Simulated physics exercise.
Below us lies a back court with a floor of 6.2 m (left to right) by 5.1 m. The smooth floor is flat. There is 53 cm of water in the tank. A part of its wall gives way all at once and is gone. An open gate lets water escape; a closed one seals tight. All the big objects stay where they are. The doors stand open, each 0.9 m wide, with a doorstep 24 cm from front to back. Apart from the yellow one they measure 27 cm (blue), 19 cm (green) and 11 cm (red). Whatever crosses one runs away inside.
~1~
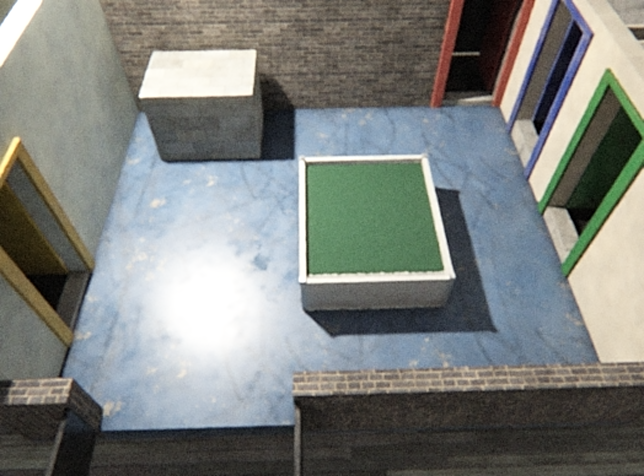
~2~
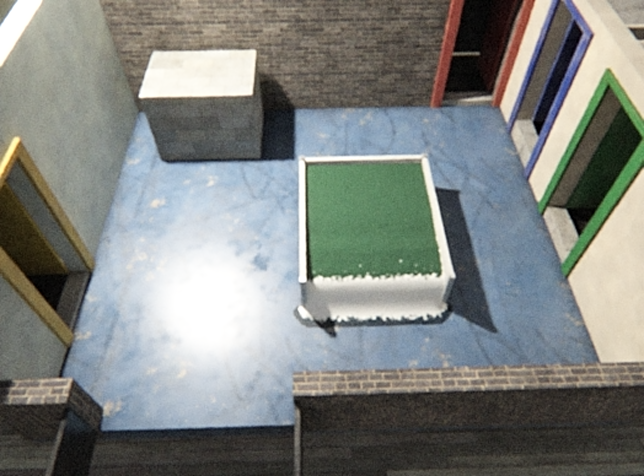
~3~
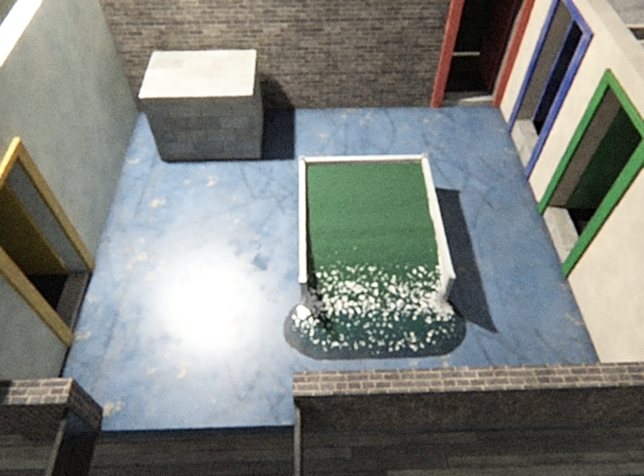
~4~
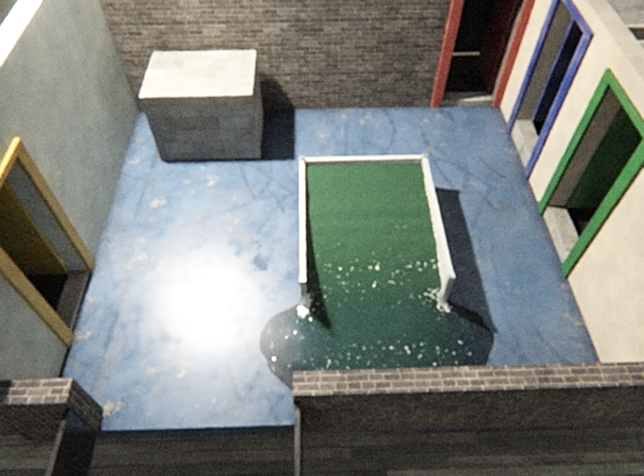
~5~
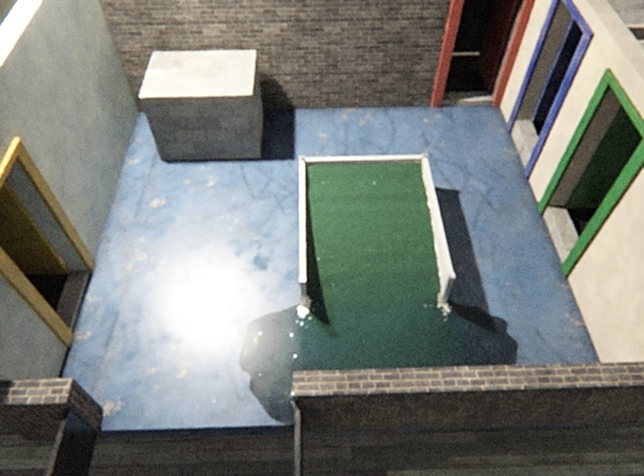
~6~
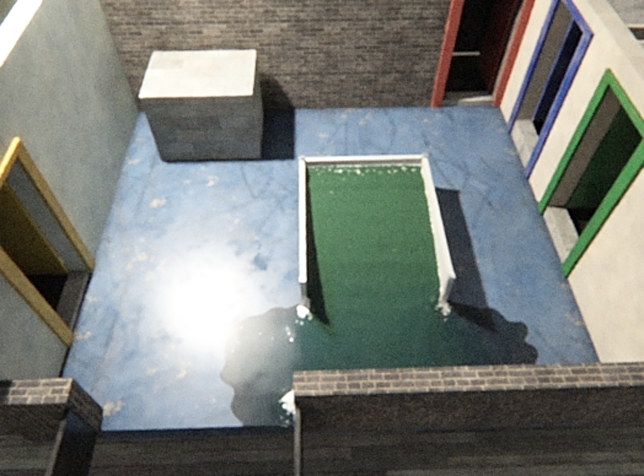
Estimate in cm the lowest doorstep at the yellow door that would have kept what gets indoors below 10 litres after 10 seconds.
It would have to be roughly 8.5 cm high.
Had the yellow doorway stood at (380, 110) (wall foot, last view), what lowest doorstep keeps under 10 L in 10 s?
About 6.0 cm.
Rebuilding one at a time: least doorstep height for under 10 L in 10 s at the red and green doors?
Roughly 11.5 cm at red and 5.5 cm at green.
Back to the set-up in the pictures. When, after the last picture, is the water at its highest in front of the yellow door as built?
At about 2.6 s.
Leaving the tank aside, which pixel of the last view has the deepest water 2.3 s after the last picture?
Near (607, 392).
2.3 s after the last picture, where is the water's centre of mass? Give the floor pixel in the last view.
Near (384, 310).
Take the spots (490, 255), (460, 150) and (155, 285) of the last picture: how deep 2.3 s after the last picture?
About 2, 0 and 2 cm.
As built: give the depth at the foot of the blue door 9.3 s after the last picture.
Some 6.0 cm.
Then, 0.7 s after the last picture water covers 15 % of the floor, deepest (38 cm) near (378, 383); it has not reached the yellow door.
Then, 2.3 s after the last picture water covers 45 % of the floor, deepest (28 cm) near (607, 392); 12 cm at the yellow door, 1 litre in over its 7 cm doorstep.
Then, 9.3 s after the last picture water covers 100 % of the floor, deepest (8 cm) near (320, 131); 3 cm at the yellow door, 21 litres in over its 7 cm doorstep.
At the yellow door as built, the water peaked near 12 cm, 2.5 s after the last picture.
Run again over the same 10 s with other heights there, 21 litres in over 7 cm, 6 litres over 9.5 cm. The limit of 10 litres is kept from about 8.5 cm up.
